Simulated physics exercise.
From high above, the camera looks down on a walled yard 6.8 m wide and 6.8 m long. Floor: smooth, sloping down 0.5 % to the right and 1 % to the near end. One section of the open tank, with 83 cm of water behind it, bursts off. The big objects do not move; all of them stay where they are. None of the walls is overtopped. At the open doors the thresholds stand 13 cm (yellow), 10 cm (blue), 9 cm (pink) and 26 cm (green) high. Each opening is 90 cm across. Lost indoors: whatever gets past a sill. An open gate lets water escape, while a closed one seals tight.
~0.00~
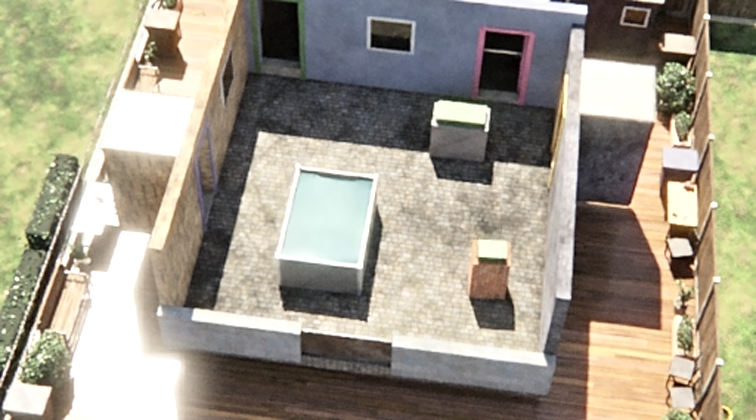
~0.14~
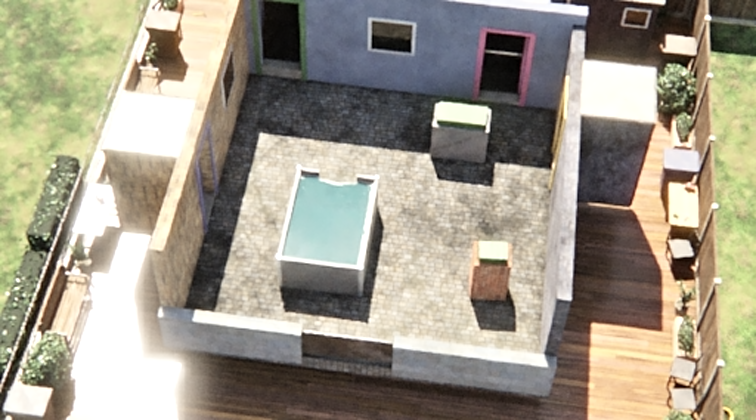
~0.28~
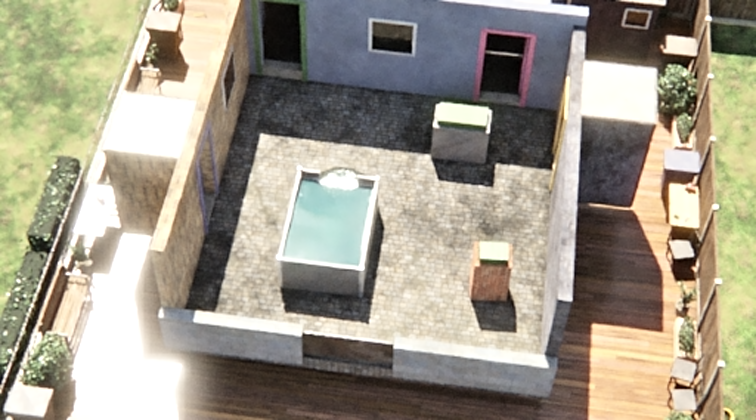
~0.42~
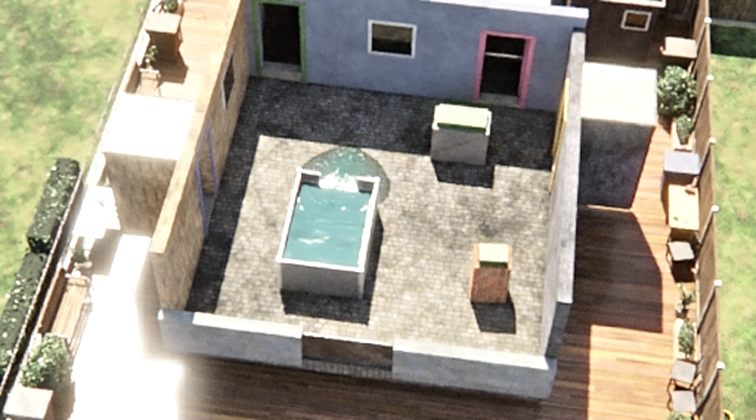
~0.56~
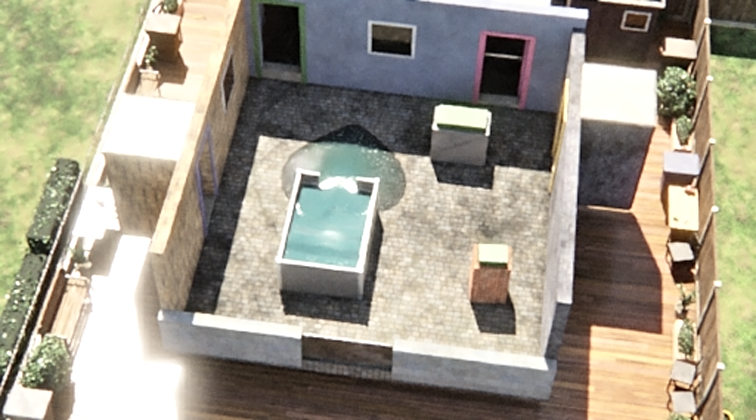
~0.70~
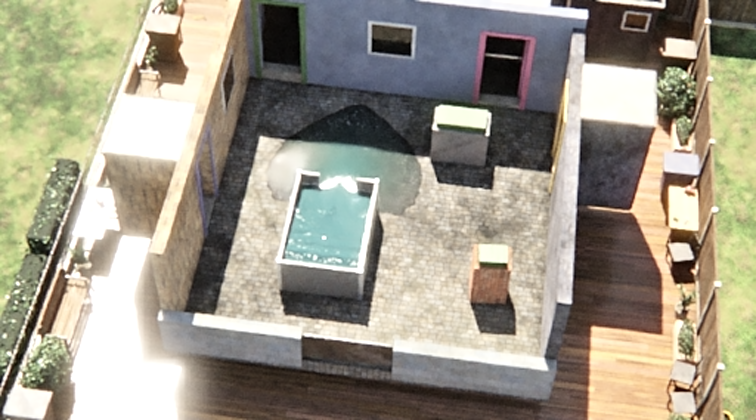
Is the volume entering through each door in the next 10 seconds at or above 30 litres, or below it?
Yellow door: Below, blue door: Below, pink door: Below, green door: Below.
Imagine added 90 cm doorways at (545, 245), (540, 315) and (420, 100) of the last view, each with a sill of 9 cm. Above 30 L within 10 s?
Well, the first is on the low side, the second is on the low side, and the third is on the high side.
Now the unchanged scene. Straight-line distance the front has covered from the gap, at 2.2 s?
I'd say close to 5.2 m.
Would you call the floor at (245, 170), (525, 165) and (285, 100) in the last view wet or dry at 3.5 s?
Listed in sequence, the spots are drenched, drenched and drenched.
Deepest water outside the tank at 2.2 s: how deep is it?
It gets to some 34 cm.
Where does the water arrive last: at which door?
It would be the blue one.
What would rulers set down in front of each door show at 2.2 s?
Door by door in cm, yellow shows 0, blue shows 0, pink shows 7, green shows 24.
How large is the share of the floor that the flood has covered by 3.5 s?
Wet share: Near 40 percent.
After 1.4 s water covers 30 % of the floor and is deepest (43 cm) near (341, 201); yellow door not reached, blue door not reached, pink door not reached, green door 11 cm at the sill, 0 L in.
After 2.2 s water covers 35 % of the floor and is deepest (34 cm) near (266, 81); yellow door not reached, blue door not reached, pink door 7 cm at the sill, 0 L in, green door 24 cm at the sill, 0 L in.
After 3.5 s water covers 40 % of the floor and is deepest (26 cm) near (341, 201); yellow door 12 cm at the sill, 0 L in, blue door not reached, pink door 7 cm at the sill, 0 L in, green door 18 cm at the sill, 1 L in.
After 6.0 s water covers 75 % of the floor and is deepest (16 cm) near (341, 201); yellow door 10 cm at the sill, 1 L in, blue door 5 cm at the sill, 0 L in, pink door 9 cm at the sill, 1 L in, green door 13 cm at the sill, 1 L in.
After 10.0 s water covers 95 % of the floor and is deepest (14 cm) near (397, 361); yellow door 8 cm at the sill, 1 L in, blue door 3 cm at the sill, 0 L in, pink door 7 cm at the sill, 5 L in, green door 6 cm at the sill, 2 L in.
